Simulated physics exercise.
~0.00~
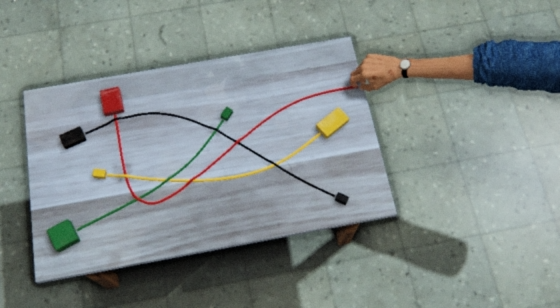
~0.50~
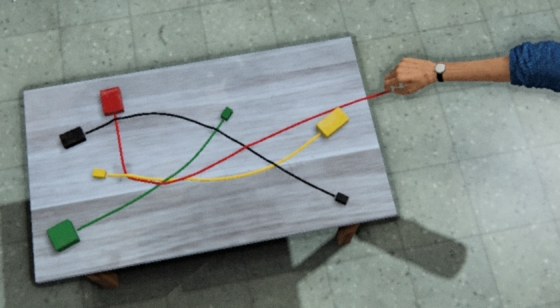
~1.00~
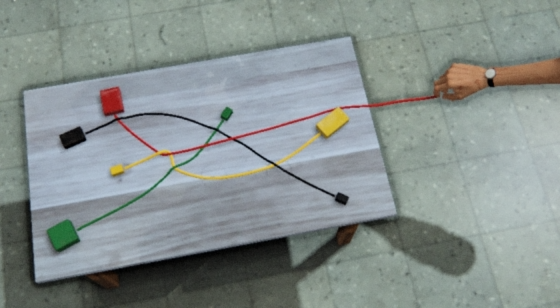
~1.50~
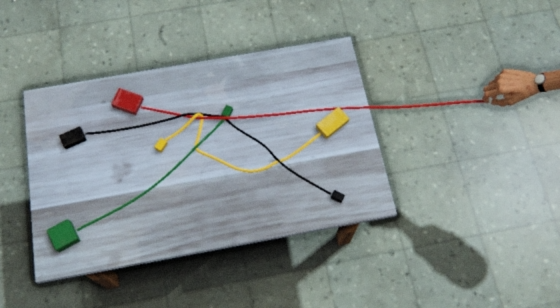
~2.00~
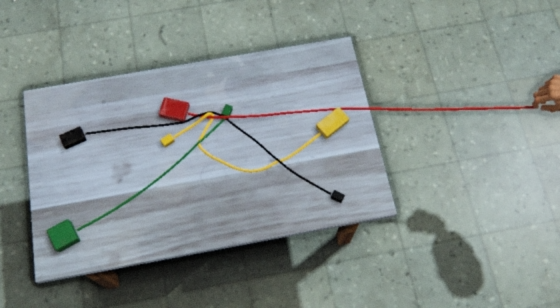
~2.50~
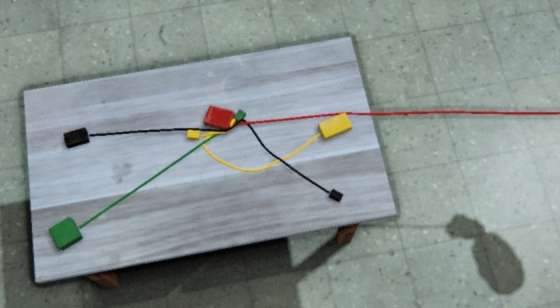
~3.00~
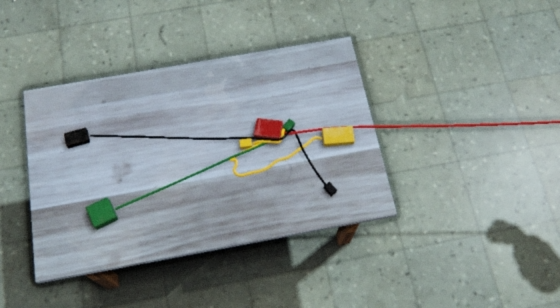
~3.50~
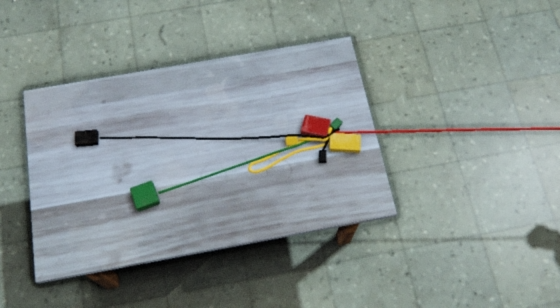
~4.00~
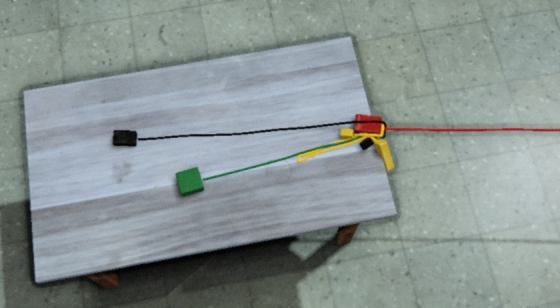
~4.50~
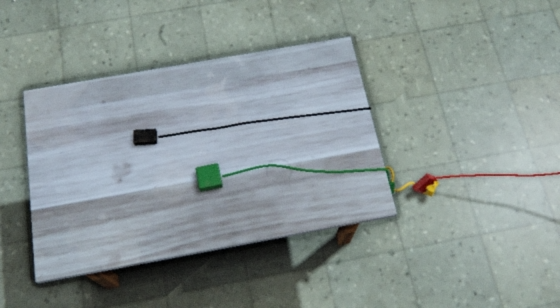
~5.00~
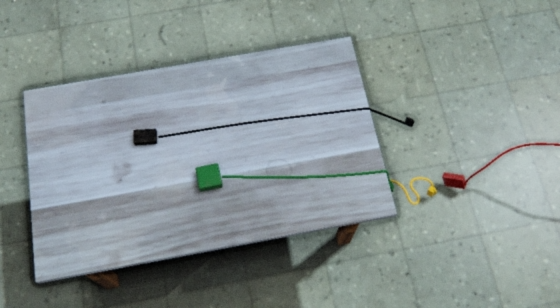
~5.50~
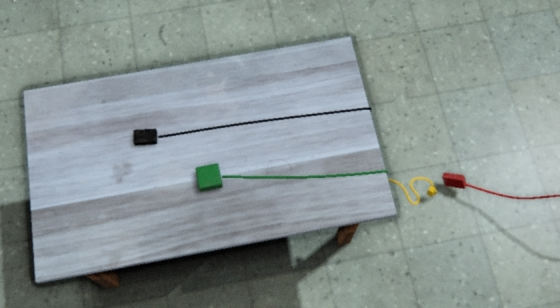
Hand pulling a red cable rightward off a table, dragging tangled cables until red and yellow blocks drop, black and green blocks remaining.
